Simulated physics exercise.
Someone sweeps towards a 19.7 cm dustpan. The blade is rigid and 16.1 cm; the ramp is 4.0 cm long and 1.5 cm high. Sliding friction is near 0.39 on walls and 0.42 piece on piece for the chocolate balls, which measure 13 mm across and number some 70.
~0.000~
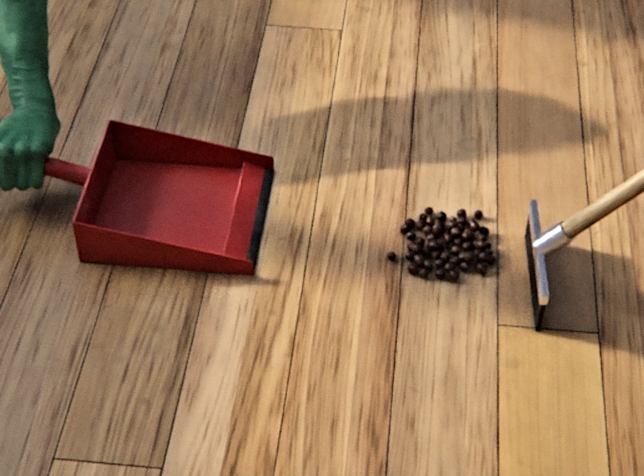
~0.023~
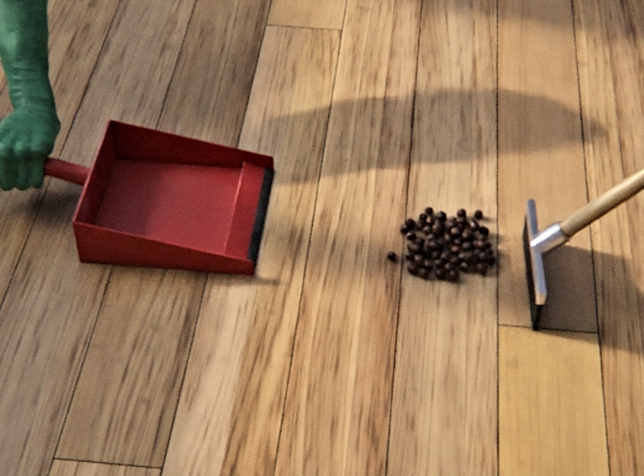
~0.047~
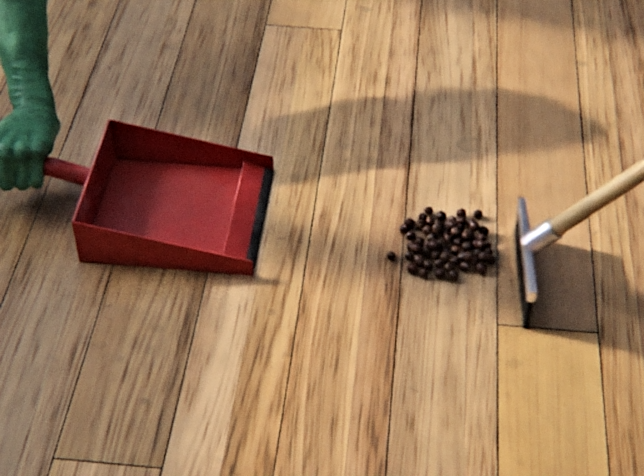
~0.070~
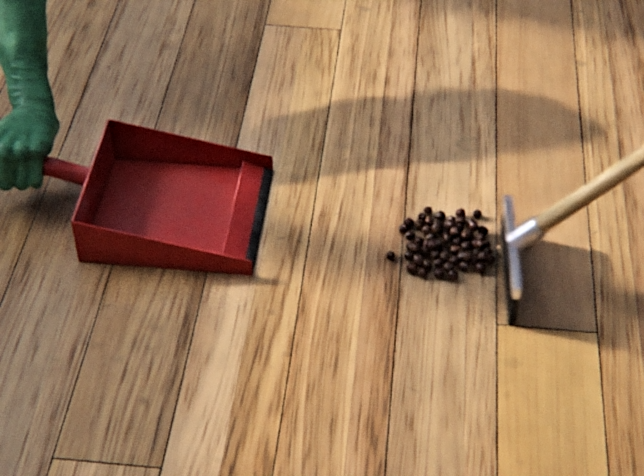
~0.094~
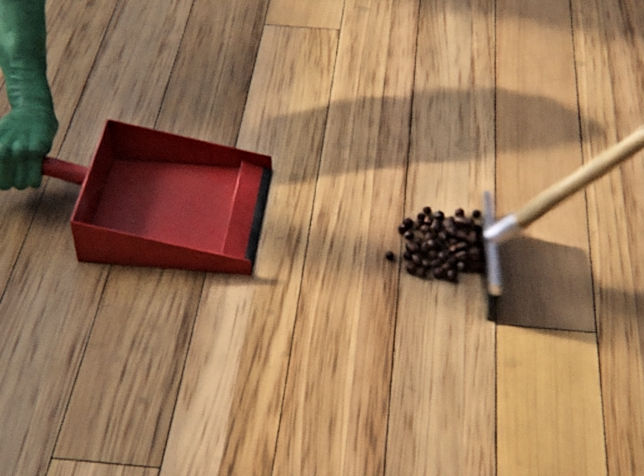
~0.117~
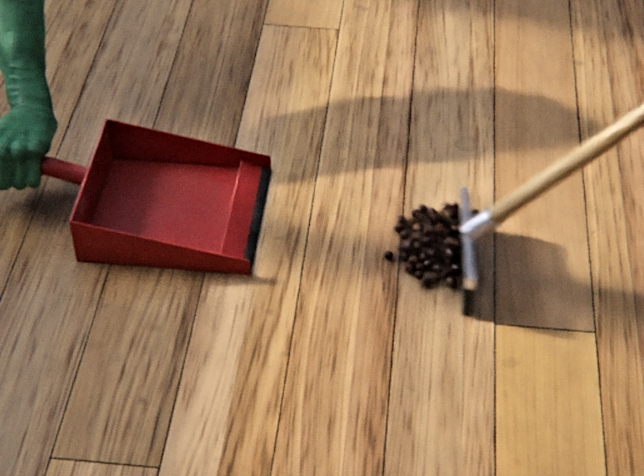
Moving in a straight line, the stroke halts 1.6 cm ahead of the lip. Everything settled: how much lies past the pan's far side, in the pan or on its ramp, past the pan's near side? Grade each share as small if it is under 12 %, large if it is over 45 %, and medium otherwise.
Far side: Medium; pan: Medium; near side: Medium.
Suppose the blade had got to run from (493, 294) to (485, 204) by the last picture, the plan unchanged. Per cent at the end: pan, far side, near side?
That ends as pan 25, far 10, and near 20.
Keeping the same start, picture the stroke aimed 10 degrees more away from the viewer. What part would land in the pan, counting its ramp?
Under that change, roughly 40 in a hundred.
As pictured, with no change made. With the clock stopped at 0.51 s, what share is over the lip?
About 55 percent.
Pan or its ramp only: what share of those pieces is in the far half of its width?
Something like 60 per cent of the catch.
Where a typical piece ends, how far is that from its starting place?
36 cm or so.
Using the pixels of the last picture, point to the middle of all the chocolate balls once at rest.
About (197, 206).
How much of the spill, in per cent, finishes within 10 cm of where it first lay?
I'd guess some 5 per cent.
Then, at 0.23 s, middle of the blade 12 cm from the lip; 0 % over the lip, far side 0 %, near side 10 %.
After 0.30 s, middle of the blade 5 cm from the lip; 5 % over the lip, far side 10 %, near side 15 %.
Then, at 0.51 s, middle of the blade 2 cm from the lip; 55 % over the lip, far side 20 %, near side 15 %.
At rest (2.0 s), far side 20 %, pan 35 %, near side 20 %, in front of the lip or behind the blade 30 %.
